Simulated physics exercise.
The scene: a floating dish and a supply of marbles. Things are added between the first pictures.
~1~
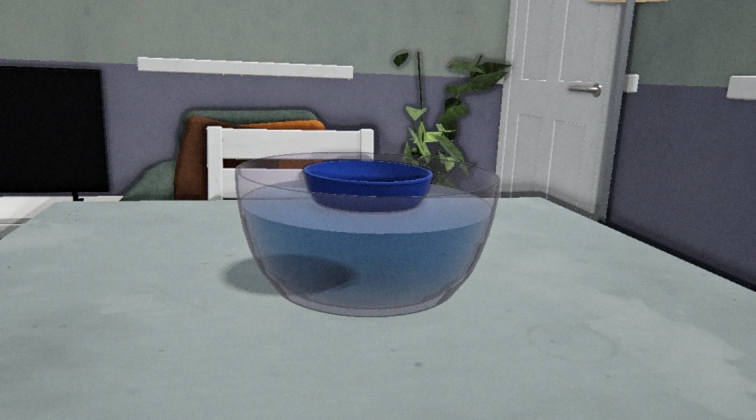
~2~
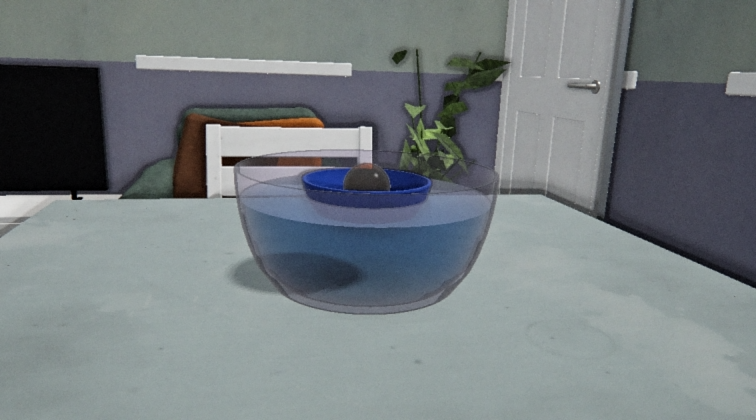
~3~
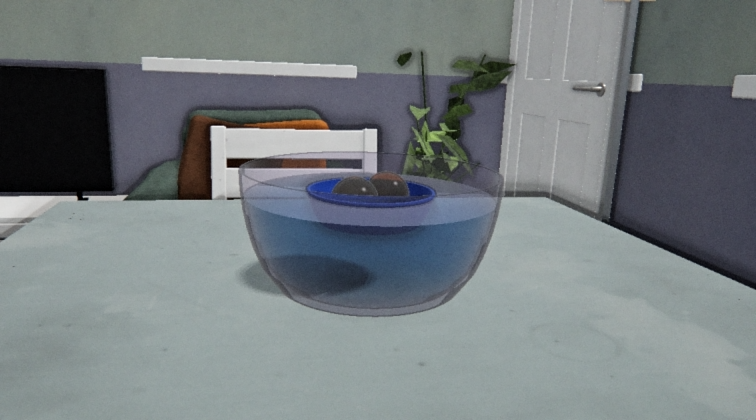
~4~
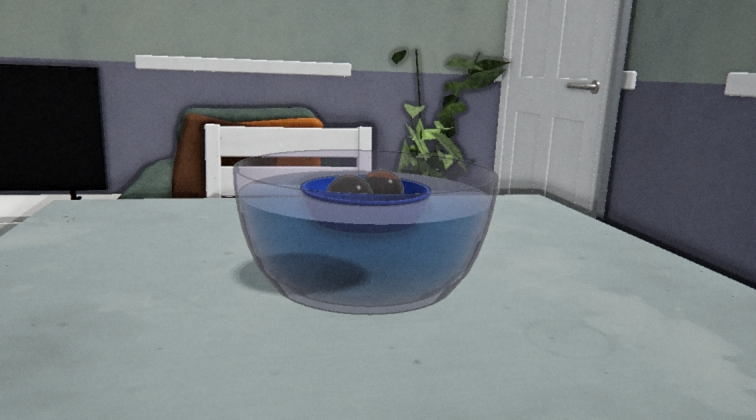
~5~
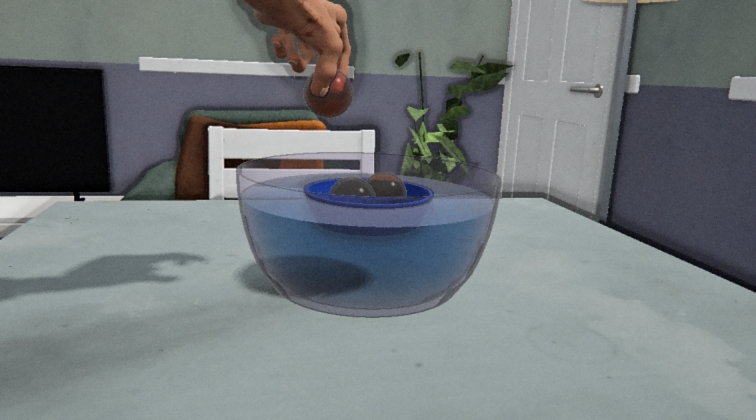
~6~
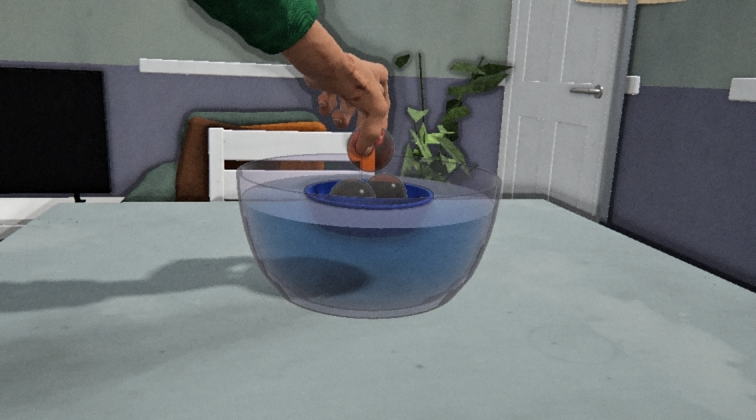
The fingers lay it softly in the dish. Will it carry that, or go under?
As it turns out, it is swamped.
Next, the glass marble is in and the dish dips.
After that, water pours in over its edge.
Finally, the dish lies on the bottom with its load.
